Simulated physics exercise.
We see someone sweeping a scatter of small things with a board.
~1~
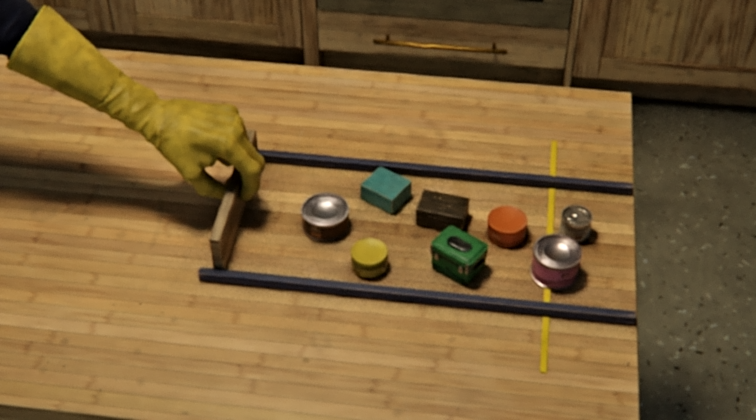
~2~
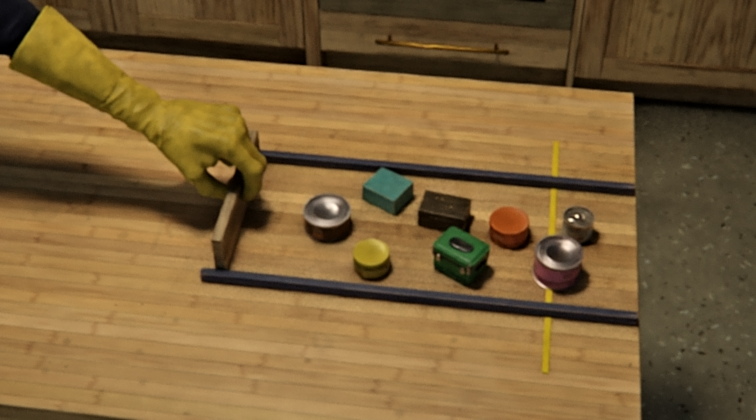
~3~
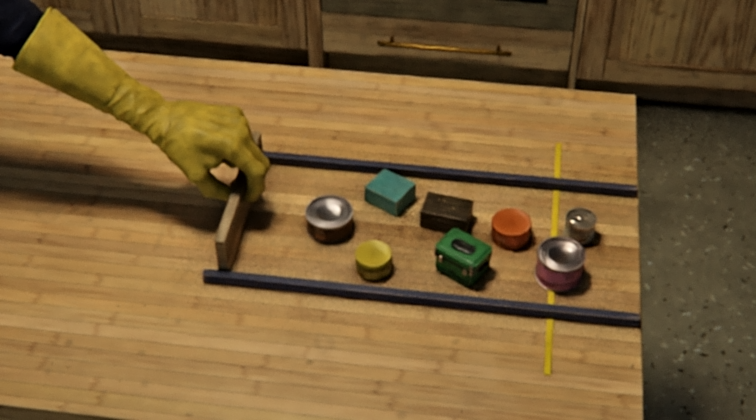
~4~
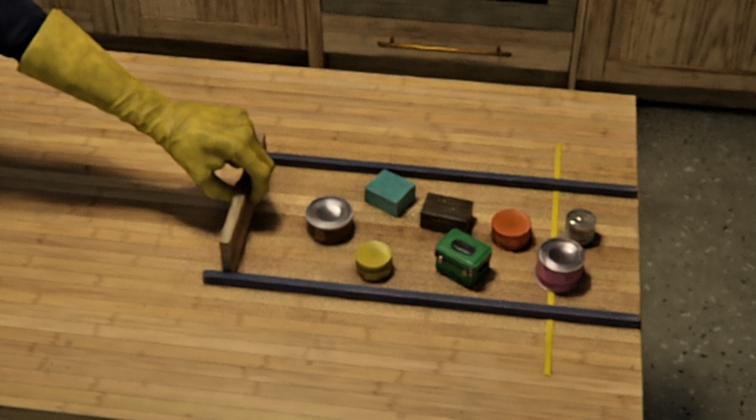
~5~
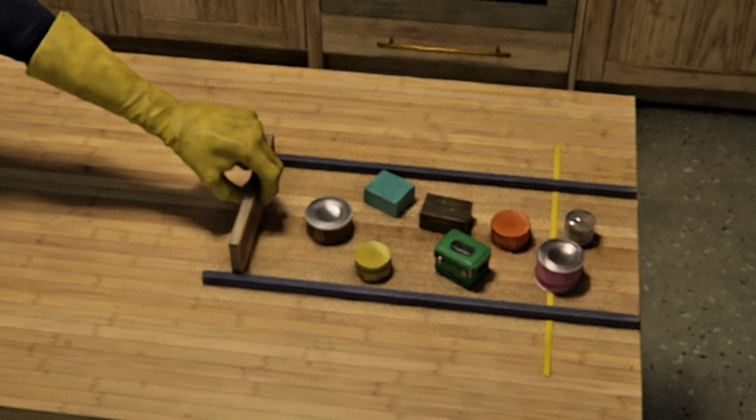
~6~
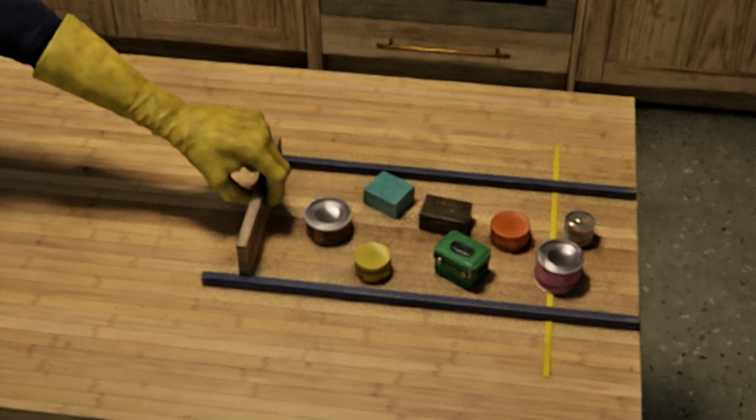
A yellow-gloved hand holds a wooden board upright on a bamboo-coloured worktop, seen from above at an angle, with wooden cabinets and a speckled floor behind. Between two dark rails sit a silvery-topped brown pot, turquoise and dark blocks, a yellow tub, a green case, an orange tub, and pink and pale pots near a yellow strip. The hand slides the board slightly right, while the objects stay put and the view shifts barely.
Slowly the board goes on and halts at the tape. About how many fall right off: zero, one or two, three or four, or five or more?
As it turns out, the number that fall off is one or two.
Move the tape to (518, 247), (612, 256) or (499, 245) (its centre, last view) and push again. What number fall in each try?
Down on the floor: 0, 5 and 0.
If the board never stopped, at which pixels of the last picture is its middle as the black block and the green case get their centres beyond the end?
For the black block at (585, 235), for the green case at (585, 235).
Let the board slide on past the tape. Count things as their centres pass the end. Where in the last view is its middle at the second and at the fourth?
About (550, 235), then (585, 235).
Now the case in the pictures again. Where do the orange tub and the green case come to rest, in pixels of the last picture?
Near (632, 258) and (605, 275).
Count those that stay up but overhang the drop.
2 of them.
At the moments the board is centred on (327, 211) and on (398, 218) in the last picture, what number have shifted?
1 and 4.
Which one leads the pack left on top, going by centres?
Foremost is the white pot.
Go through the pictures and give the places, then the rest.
White pot (576, 225); pink pot (556, 262); orange tub (507, 227); board (236, 199); tape (549, 245), in the first frame.
Pink pot (558, 263); green case (461, 256), in the second frame.
Orange tub (511, 229); yellow tub (374, 260), in the third frame.
White pot (580, 227); board (245, 201), in the fourth frame.
Pink pot (559, 266); turquoise block (389, 193), in the fifth frame.
White pot (579, 229); pink pot (559, 267); orange tub (510, 231); board (261, 204); tape (552, 250), in the sixth frame.
Soon after, none off yet; white pot at rest near (579, 229); pink pot at rest near (559, 267); orange tub at rest near (510, 231).
After that, none off yet; white pot at rest near (579, 229); pink pot moving near (567, 274); orange tub displaced about its own width near (543, 248).
In the end, the number that fall off is one or two; gone, pink pot.
